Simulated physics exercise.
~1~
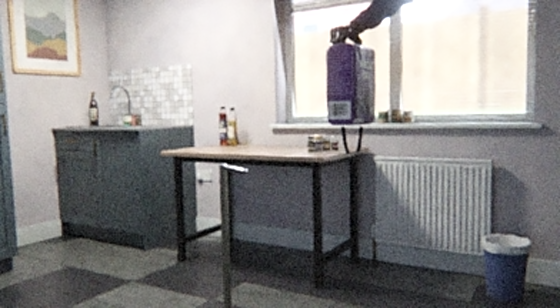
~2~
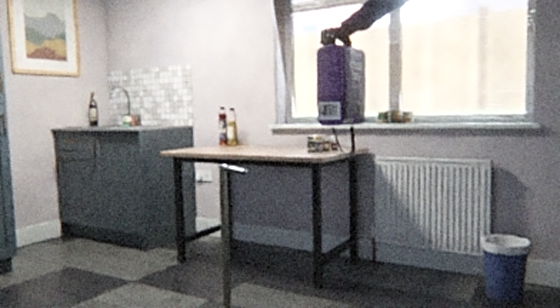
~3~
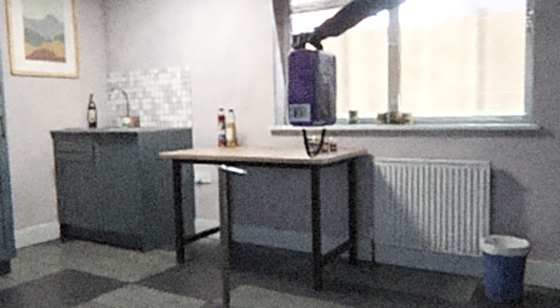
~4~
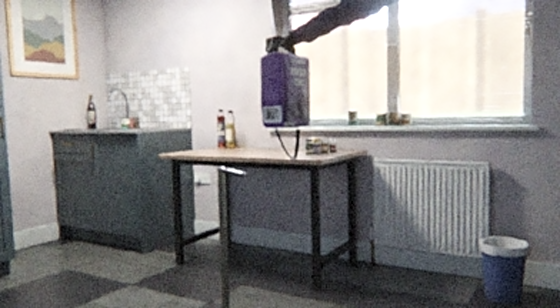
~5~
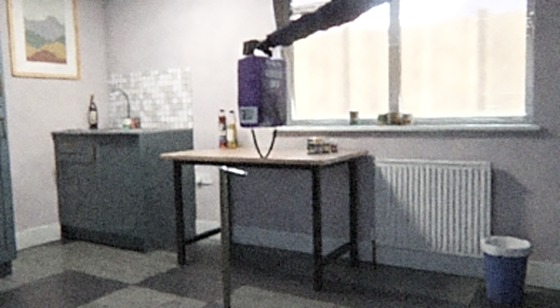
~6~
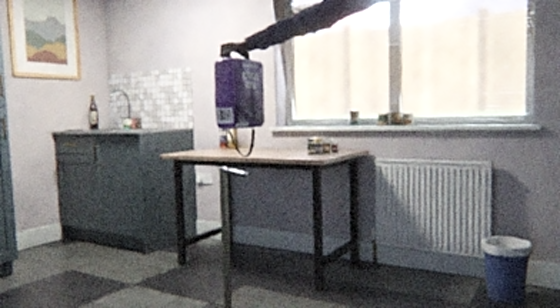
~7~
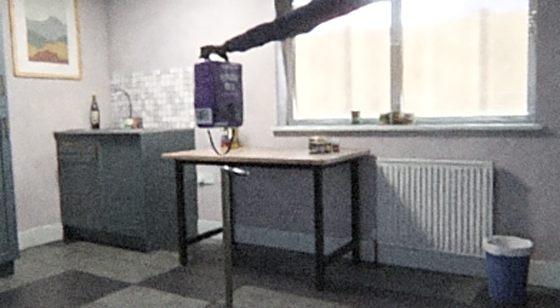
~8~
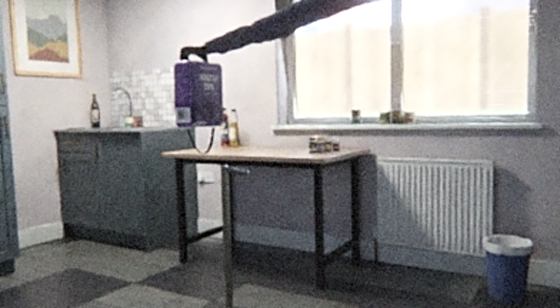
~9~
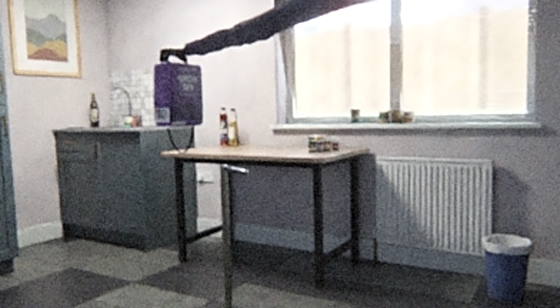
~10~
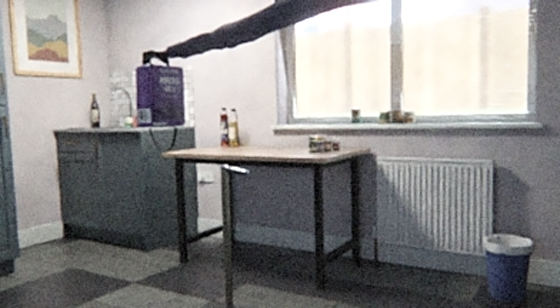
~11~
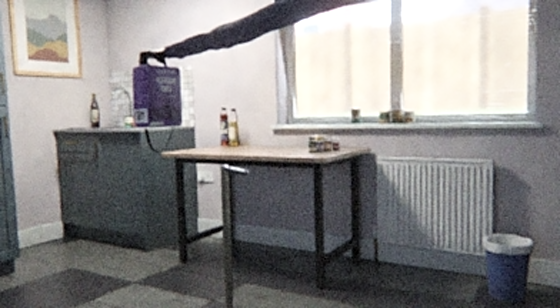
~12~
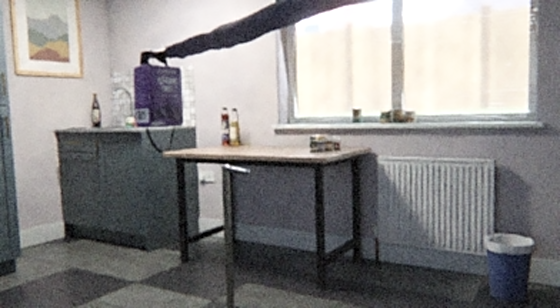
In a kitchen with a checkered floor, a wooden table stands before a bright window, with a short post topped by a small bar in front of it. A dark-sleeved arm holds a purple sack upright by its top, a thin loop hanging beneath. The hand carries the sack left in a nearly level path, past the window and over the table. It crosses above the post, and the dangling loop passes the bar without catching. The sack continues toward the tiled corner and stops above the counter at left, still held and hanging free.
